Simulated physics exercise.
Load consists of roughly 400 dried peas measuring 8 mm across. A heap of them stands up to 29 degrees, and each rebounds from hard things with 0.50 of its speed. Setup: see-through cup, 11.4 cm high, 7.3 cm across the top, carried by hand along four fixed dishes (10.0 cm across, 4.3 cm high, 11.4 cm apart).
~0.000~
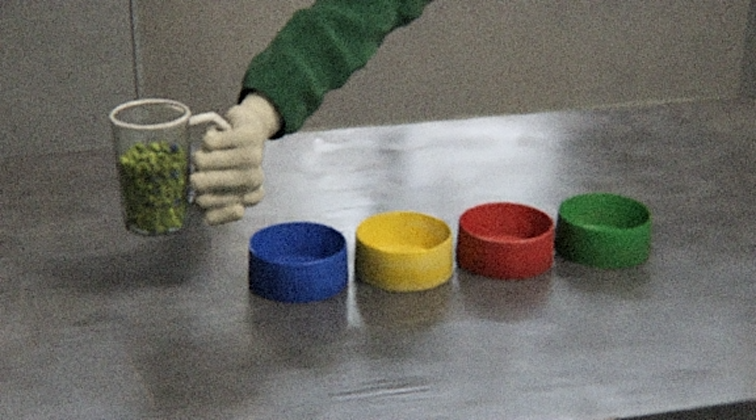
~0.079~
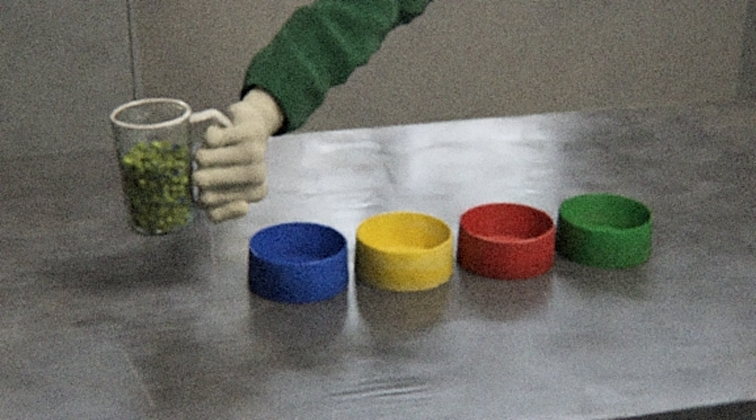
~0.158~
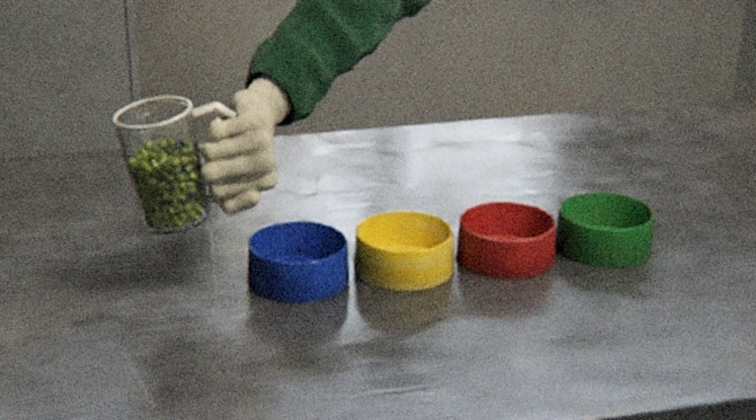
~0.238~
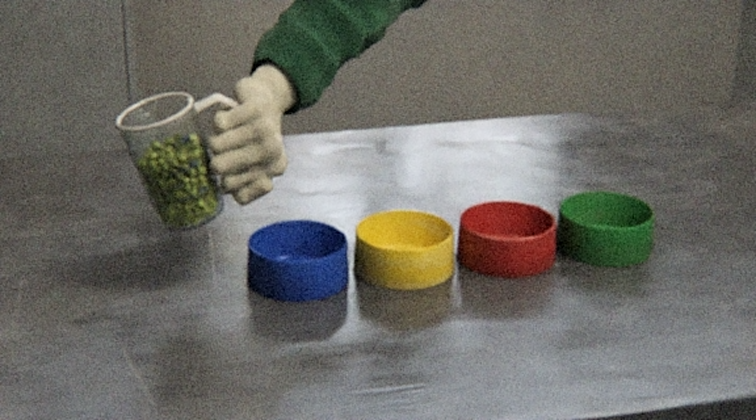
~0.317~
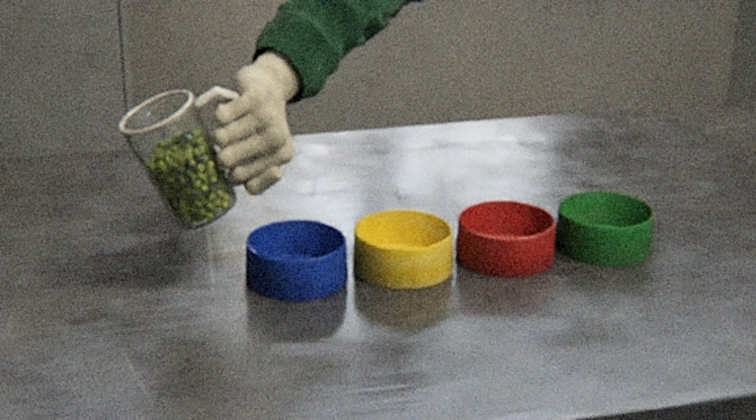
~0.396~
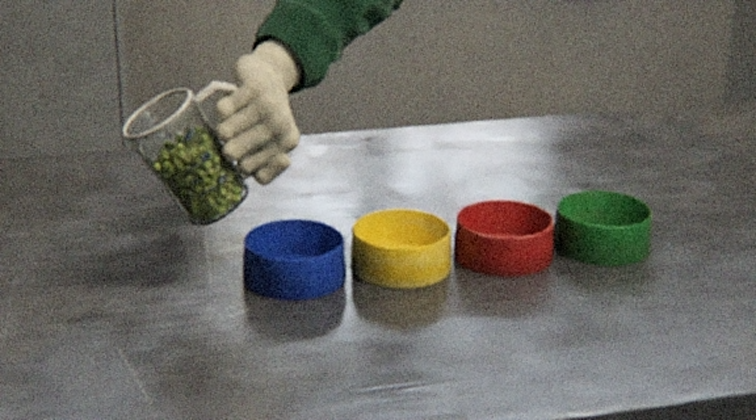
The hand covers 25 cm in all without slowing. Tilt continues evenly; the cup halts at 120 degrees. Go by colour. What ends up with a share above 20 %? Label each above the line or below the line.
Red dish: Below the line; blue dish: Above the line; green dish: Below the line; yellow dish: Below the line; counter: Above the line.
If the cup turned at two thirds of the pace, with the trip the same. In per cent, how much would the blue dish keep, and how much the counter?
Shares: Blue 90, counter 10.
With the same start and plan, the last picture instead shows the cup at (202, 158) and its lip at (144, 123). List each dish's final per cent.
Kept per dish: Red = 0, blue = 90, green = 0, yellow = 0.
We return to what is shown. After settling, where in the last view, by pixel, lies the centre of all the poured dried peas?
Approximately (274, 266) in the last view.
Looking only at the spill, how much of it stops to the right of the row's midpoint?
Roughly 0 %.
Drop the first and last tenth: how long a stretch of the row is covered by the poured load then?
Roughly 14 centimetres.
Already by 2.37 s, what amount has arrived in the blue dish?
About 70 percent.
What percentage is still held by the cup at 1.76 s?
Somewhere close to 5 percent.
After 1.22 s, tilt 102 degrees; cup holds 95 %.
After 1.76 s, tilt 120 degrees; cup holds 5 %, blue 65 %.
After 2.37 s, tilt 120 degrees; cup holds 0 %, blue 70 %.
At rest (2.7 s), red 0 %, blue 70 %, green 0 %, yellow 0 %, counter 30 %.
